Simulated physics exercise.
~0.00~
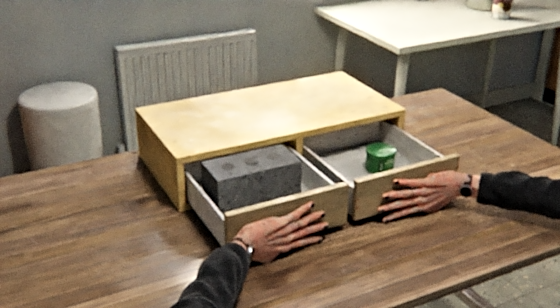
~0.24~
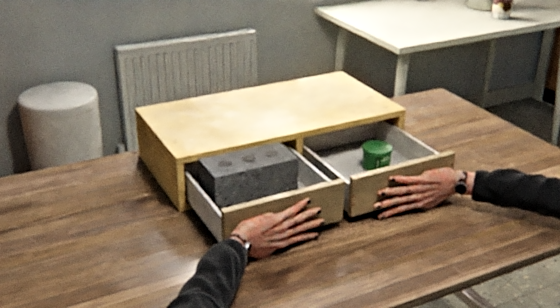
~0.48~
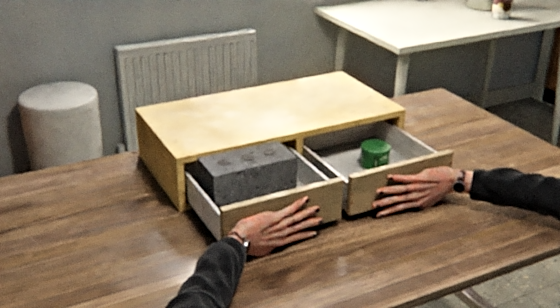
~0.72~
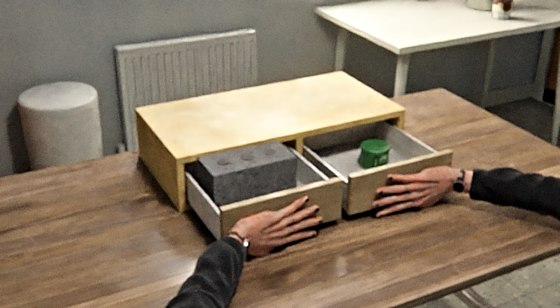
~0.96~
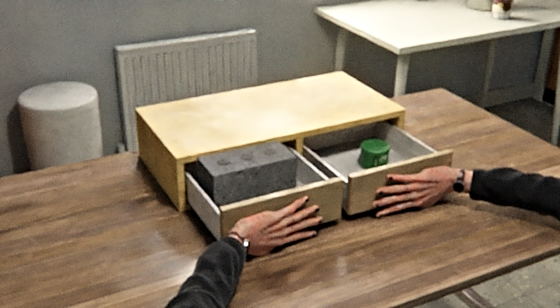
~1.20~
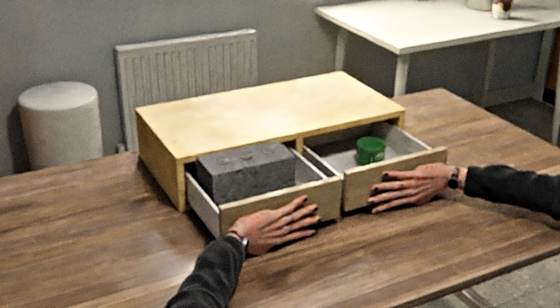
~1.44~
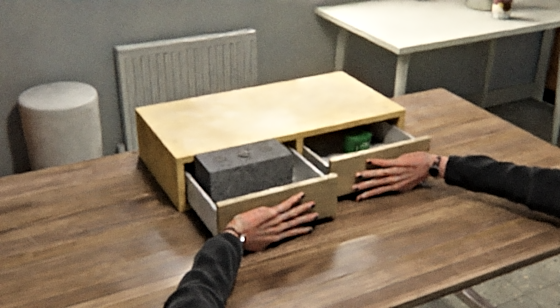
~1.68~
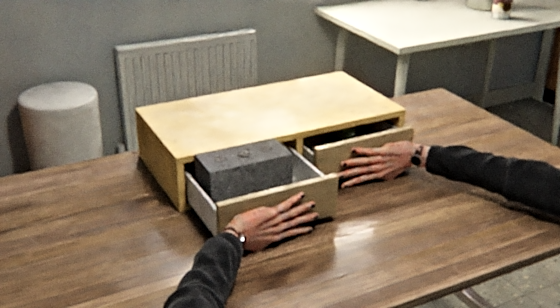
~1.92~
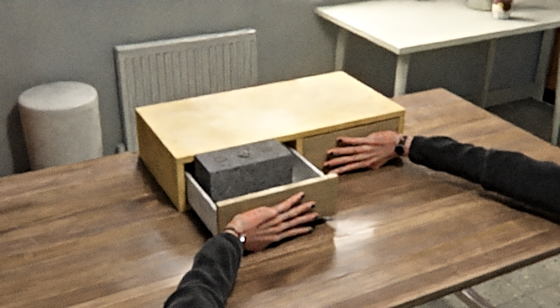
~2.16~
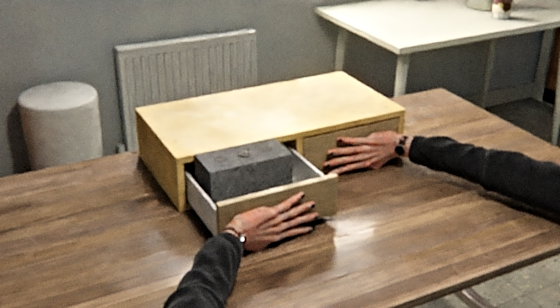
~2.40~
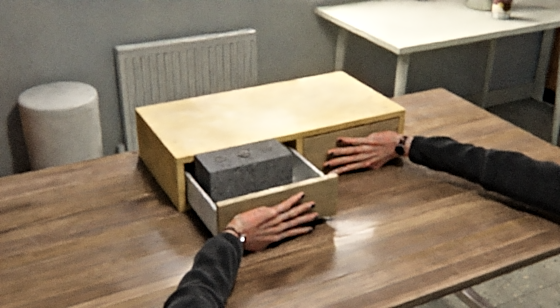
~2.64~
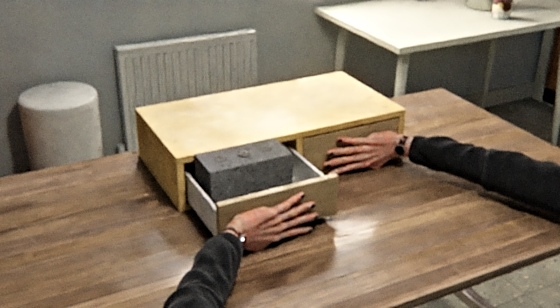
On a wooden table in a grey-walled room, a low, pale wooden chest sits with its two drawers open side by side. The left drawer holds a large grey brick that rises above its sides, while the right one holds a small green pot. A person's hands rest on both drawer fronts and at first barely shift. Then the right hand pushes its drawer inward, carrying the green pot out of sight beneath the top until the drawer is shut. The left drawer hardly moves and stays open with the brick showing, both hands still resting on the fronts.
